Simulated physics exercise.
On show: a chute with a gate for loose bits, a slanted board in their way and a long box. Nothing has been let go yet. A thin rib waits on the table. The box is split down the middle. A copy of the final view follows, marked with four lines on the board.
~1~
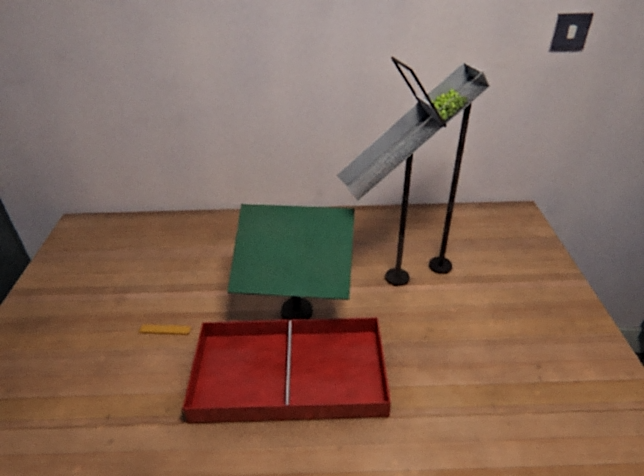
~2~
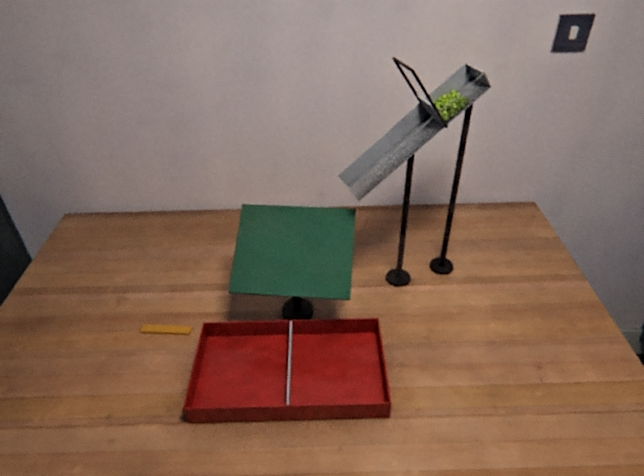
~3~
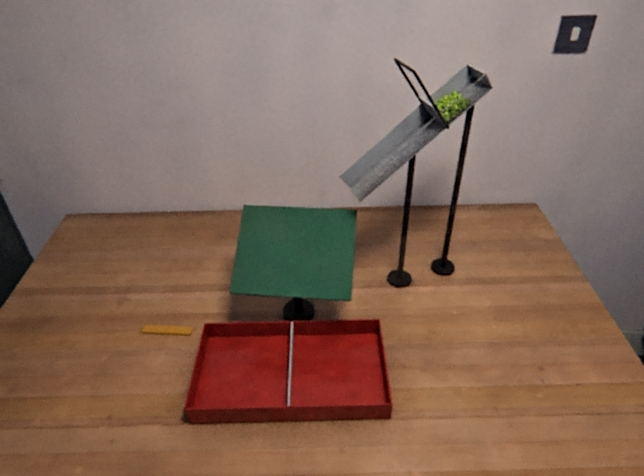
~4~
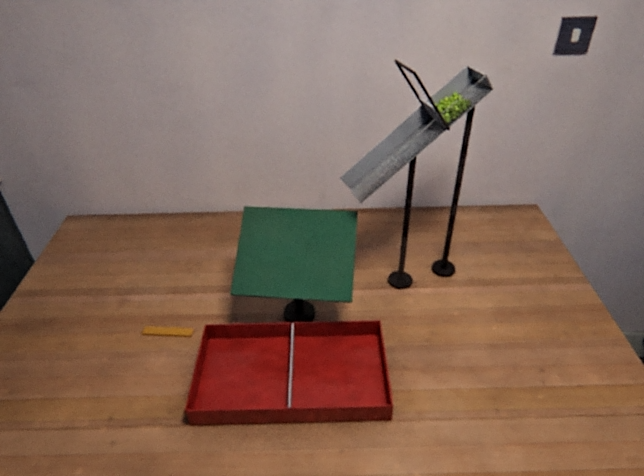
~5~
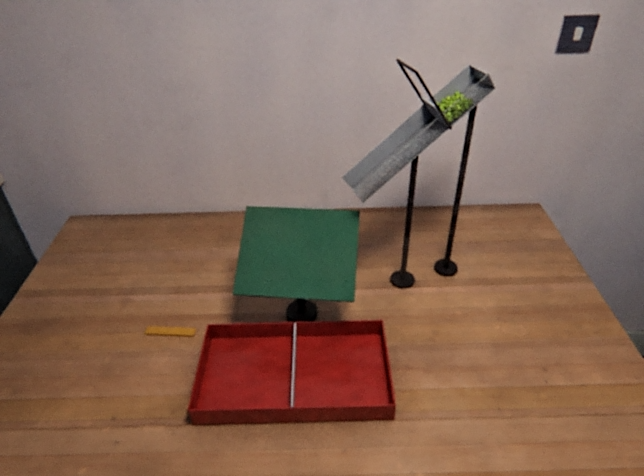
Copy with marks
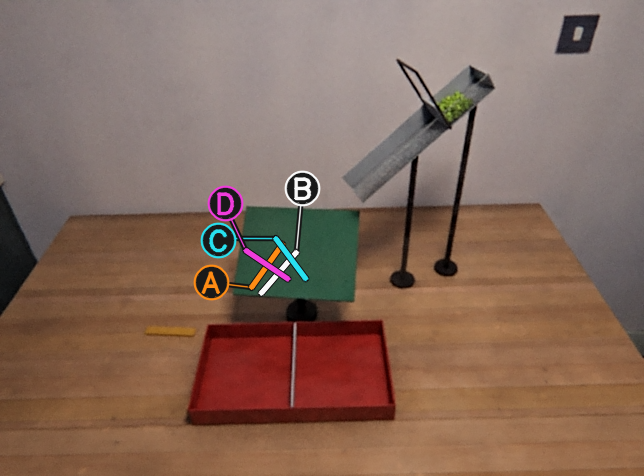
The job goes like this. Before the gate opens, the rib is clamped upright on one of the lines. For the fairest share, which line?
I would pick line D.
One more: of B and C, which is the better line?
The answer is B.
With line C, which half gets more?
The right half.
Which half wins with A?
More lands on the left.
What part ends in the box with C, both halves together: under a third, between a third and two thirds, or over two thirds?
Line C gives over two thirds.
On the marked copy, line A from (282, 244) to (251, 287); line B from (296, 252) to (261, 293); line C from (275, 238) to (305, 278); line D from (245, 250) to (287, 278).
With A, of what is caught, nearly all in the left half, a stray few in the right.
With B, of what is caught, most in the left half, a small part in the right.
With C, of what is caught, none in the left half, all in the right.
With D, of what is caught, about half in the left half, about half in the right.
